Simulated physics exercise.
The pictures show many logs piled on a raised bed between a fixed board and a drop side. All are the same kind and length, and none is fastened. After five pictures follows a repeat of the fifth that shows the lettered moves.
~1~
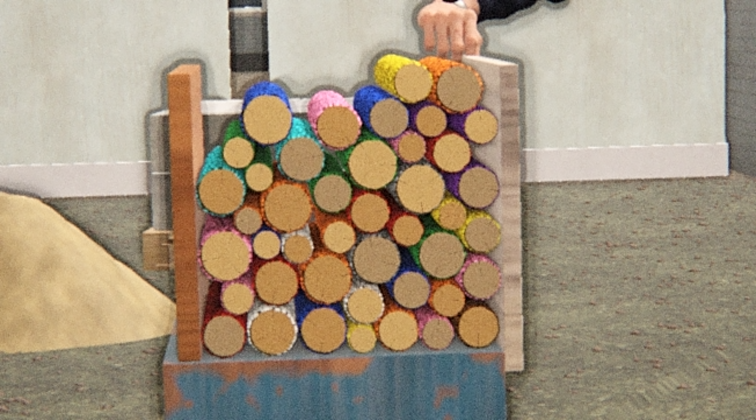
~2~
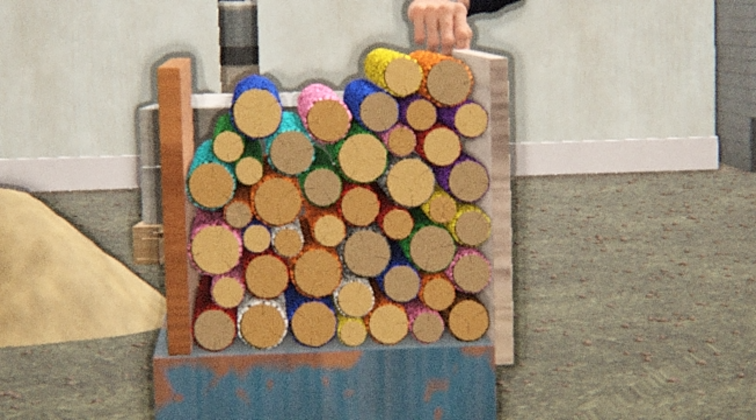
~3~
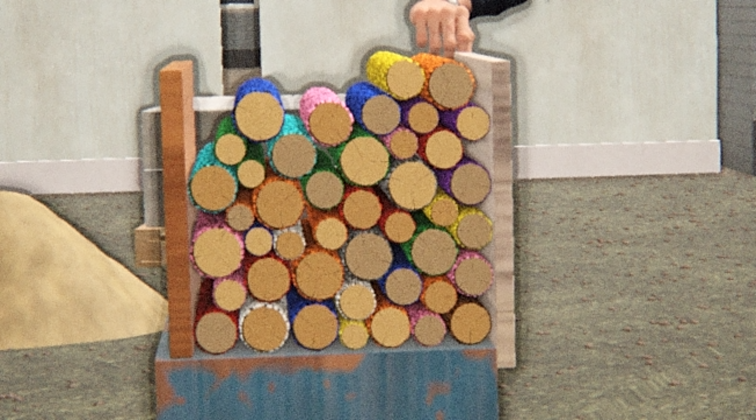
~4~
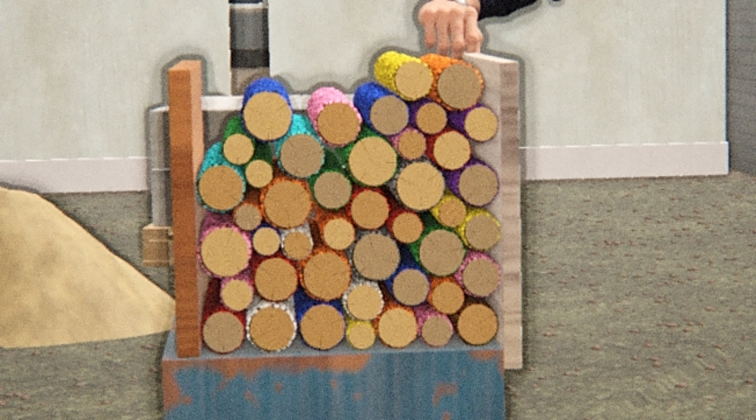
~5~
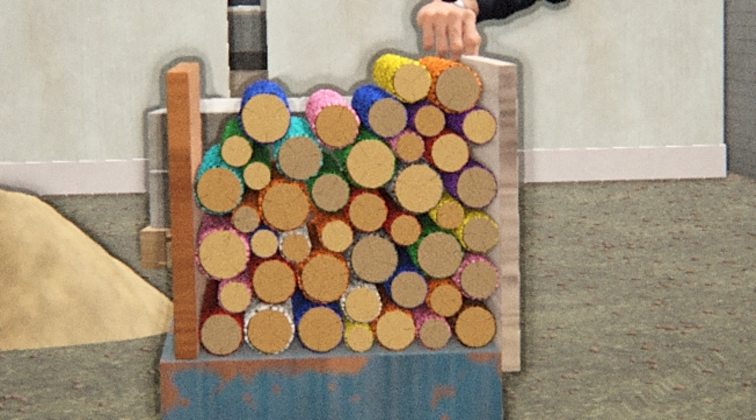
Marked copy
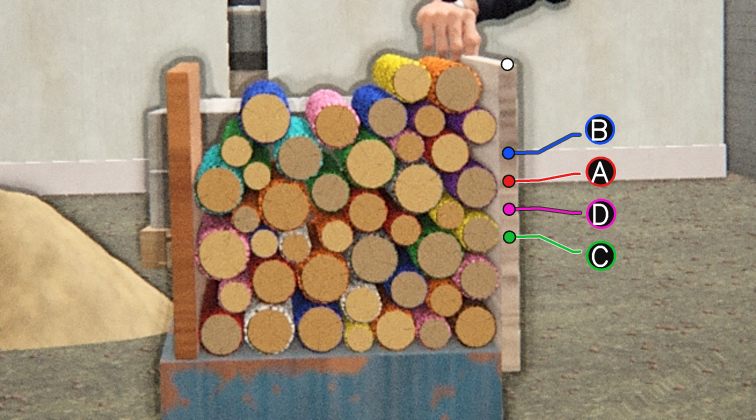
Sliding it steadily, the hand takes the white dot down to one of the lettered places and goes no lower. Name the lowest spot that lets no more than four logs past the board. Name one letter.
At most to D.
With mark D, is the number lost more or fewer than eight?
It loses fewer than eight.
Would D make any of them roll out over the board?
Yes, at D.
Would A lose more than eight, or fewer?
At A, fewer than eight.
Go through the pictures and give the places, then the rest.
A log (224, 336); a log (437, 334); a log (364, 305), in the first picture.
A log (355, 299); a log (266, 276), in the second picture.
A log (330, 234); a log (258, 241), in the third picture.
A log (480, 124); a log (220, 187), in the fourth picture.
A log (236, 151); side board (485, 199); a log (221, 334), in the fifth picture.
On the marked copy, A at (509, 182); B at (509, 153); C at (510, 237); D at (509, 209); the white dot at (508, 64).
Taking D. A third of the way, top of the board (498, 130).
Two thirds of the way, top of the board (499, 204).
When it is over, top of the board (499, 209), two out over the board.
As for the rest, A one out over the board; B one out over the board; C more than four out over the board.
